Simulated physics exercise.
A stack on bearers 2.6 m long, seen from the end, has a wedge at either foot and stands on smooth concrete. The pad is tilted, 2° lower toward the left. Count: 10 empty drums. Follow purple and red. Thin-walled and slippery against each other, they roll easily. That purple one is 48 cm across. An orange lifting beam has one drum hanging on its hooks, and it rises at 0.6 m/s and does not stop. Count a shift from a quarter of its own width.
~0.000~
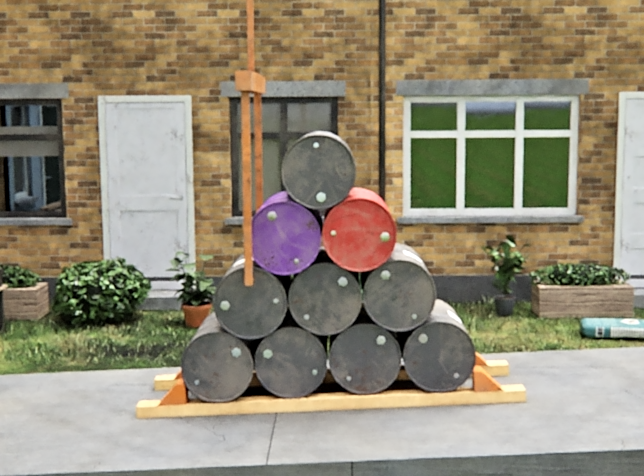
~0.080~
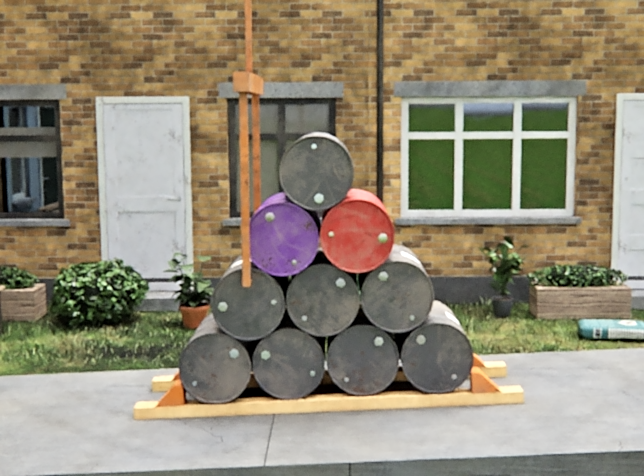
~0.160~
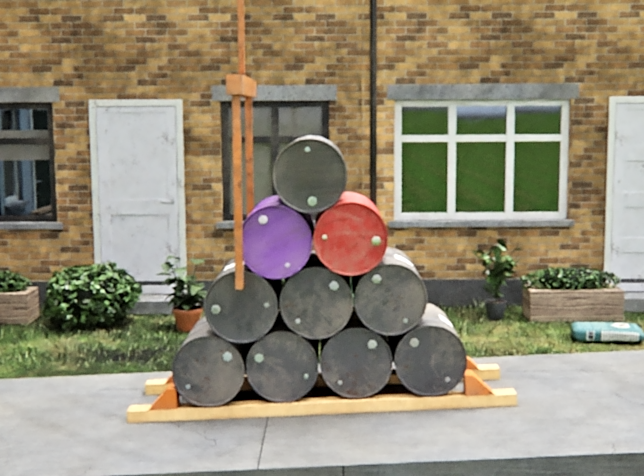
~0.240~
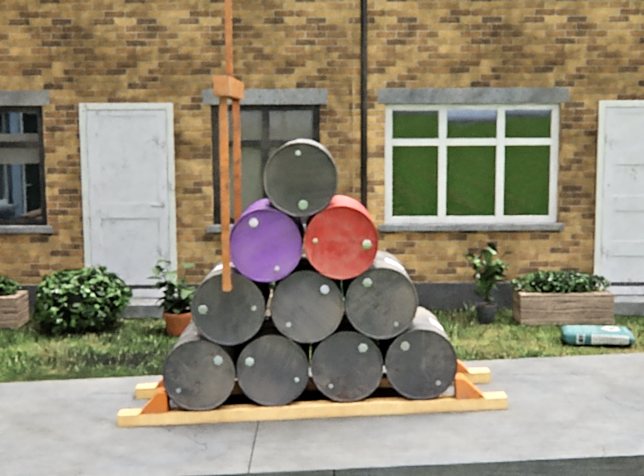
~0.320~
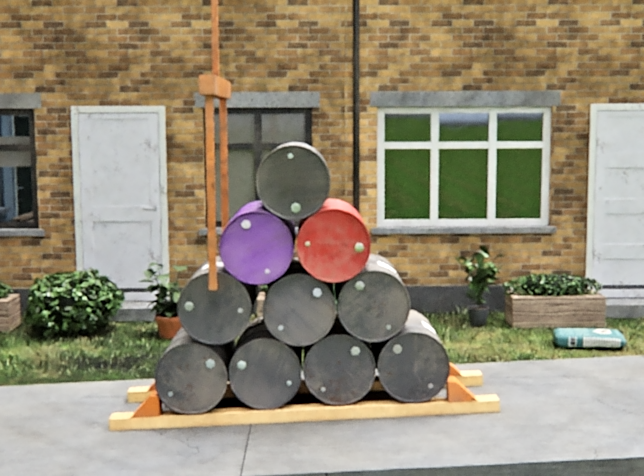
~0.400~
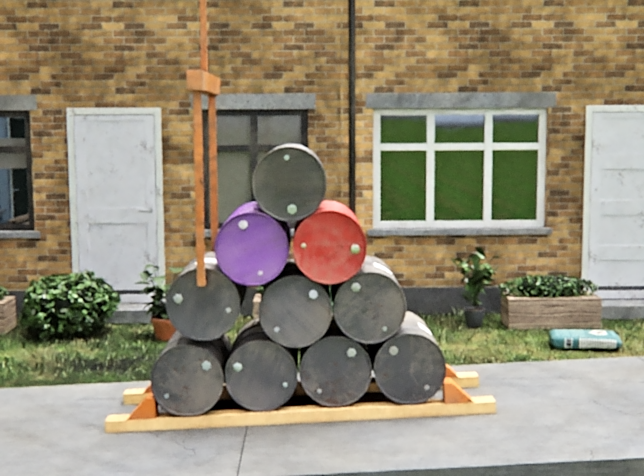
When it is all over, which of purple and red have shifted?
Outcome - purple: Moved from its spot; red: Left in its spot.
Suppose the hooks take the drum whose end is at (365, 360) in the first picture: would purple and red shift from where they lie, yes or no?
Then purple would do so, red would do so.
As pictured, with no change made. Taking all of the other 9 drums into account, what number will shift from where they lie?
The answer is 2.
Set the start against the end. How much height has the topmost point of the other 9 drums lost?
About 40 cm.
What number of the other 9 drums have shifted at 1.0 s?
At that point, 2.
After 0.7 s, purple is 4 cm further left and 3 cm lower; red is unmoved; 0 others dislodged.
After 1.0 s, purple is 17 cm further left and 19 cm lower; no change for red; 2 others dislodged.
At rest (2.2 s), purple is 23 cm further left and 42 cm lower; red is unmoved; 2 others dislodged.
